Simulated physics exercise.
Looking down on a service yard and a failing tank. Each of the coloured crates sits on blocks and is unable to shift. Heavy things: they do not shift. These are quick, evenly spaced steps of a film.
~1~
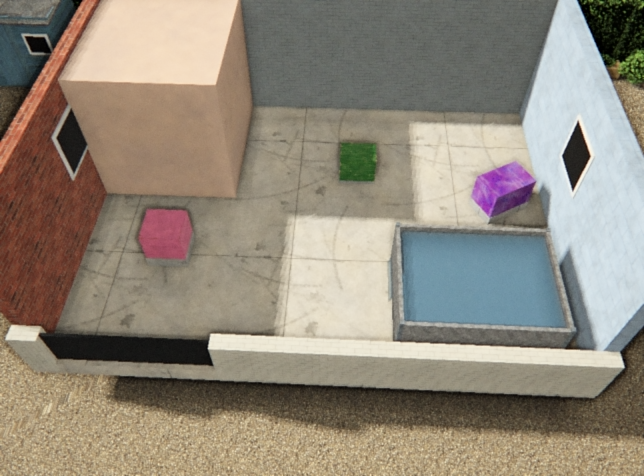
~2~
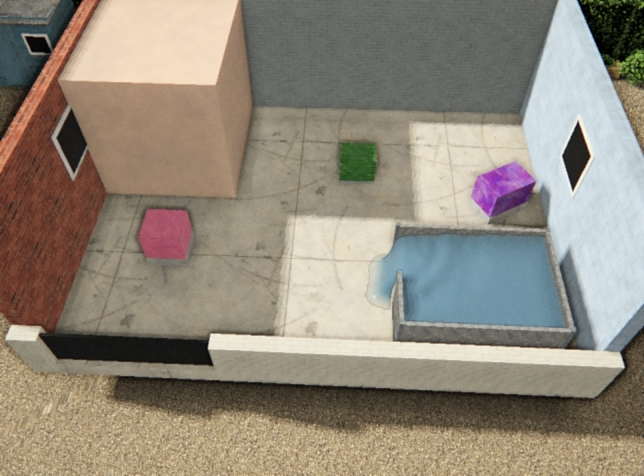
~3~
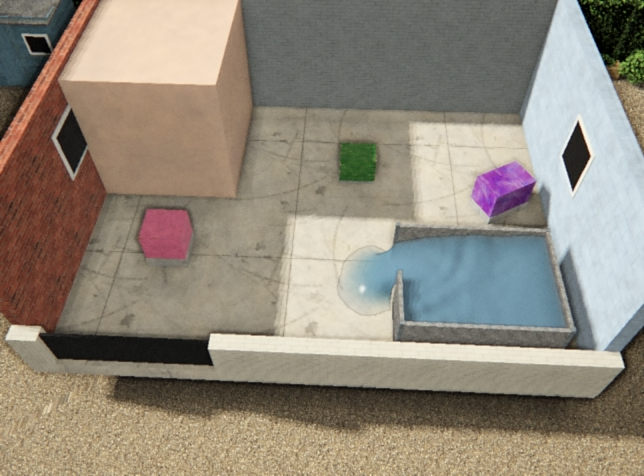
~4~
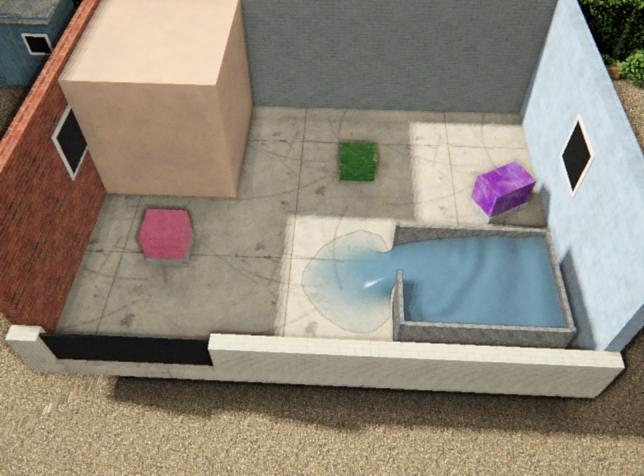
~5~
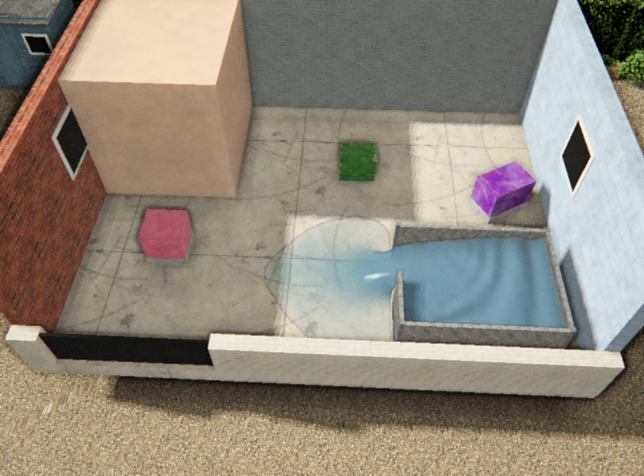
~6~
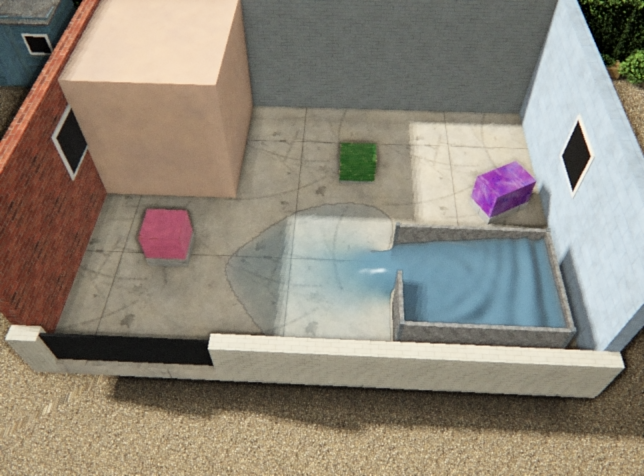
Water pours from a gap in the left side of a grey-walled tank and fans leftward across the paved floor, its rounded front widening from pale slabs onto darker ones while ripples cross the tank. The walled yard is seen from above by a still camera. A pink crate sits left, a green one near the centre and a purple one right, all motionless, with a large beige block behind.
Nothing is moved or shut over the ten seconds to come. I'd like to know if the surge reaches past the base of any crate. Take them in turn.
Here is how it goes: The green crate is reached; the purple crate is not reached; the pink crate is reached.
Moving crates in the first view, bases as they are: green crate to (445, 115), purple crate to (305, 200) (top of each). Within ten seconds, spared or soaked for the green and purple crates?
The green one is drenched; the purple one is drenched.
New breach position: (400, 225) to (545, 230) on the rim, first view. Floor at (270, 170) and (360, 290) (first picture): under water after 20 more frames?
First spot swamped, second spot unflooded.
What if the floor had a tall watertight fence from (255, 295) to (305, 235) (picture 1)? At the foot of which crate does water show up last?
Looks like the purple one.
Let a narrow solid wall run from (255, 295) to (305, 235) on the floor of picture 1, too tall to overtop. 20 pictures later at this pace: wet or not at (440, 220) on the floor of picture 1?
By then the spot is still untouched.
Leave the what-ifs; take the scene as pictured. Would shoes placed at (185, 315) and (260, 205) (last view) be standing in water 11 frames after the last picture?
The first place is inundated and the second is inundated.
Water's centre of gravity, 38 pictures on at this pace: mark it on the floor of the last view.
Somewhere near (281, 256).
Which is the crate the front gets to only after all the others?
The purple crate comes last.
A moment on, water covers 40 % of the floor; the green crate water round its plinth, the purple crate not reached, the pink crate water round its plinth.
Next, water covers 55 % of the floor; the green crate water round its plinth, the purple crate not reached, the pink crate water round its plinth.
Then, water covers 60 % of the floor; the green crate water round its plinth, the purple crate not reached, the pink crate water round its plinth.
Later, water covers 80 % of the floor; the green crate water round its plinth, the purple crate water round its plinth, the pink crate water round its plinth.
In the end, water covers 95 % of the floor; the green crate was topped, the purple crate stayed above the water, the pink crate was topped.
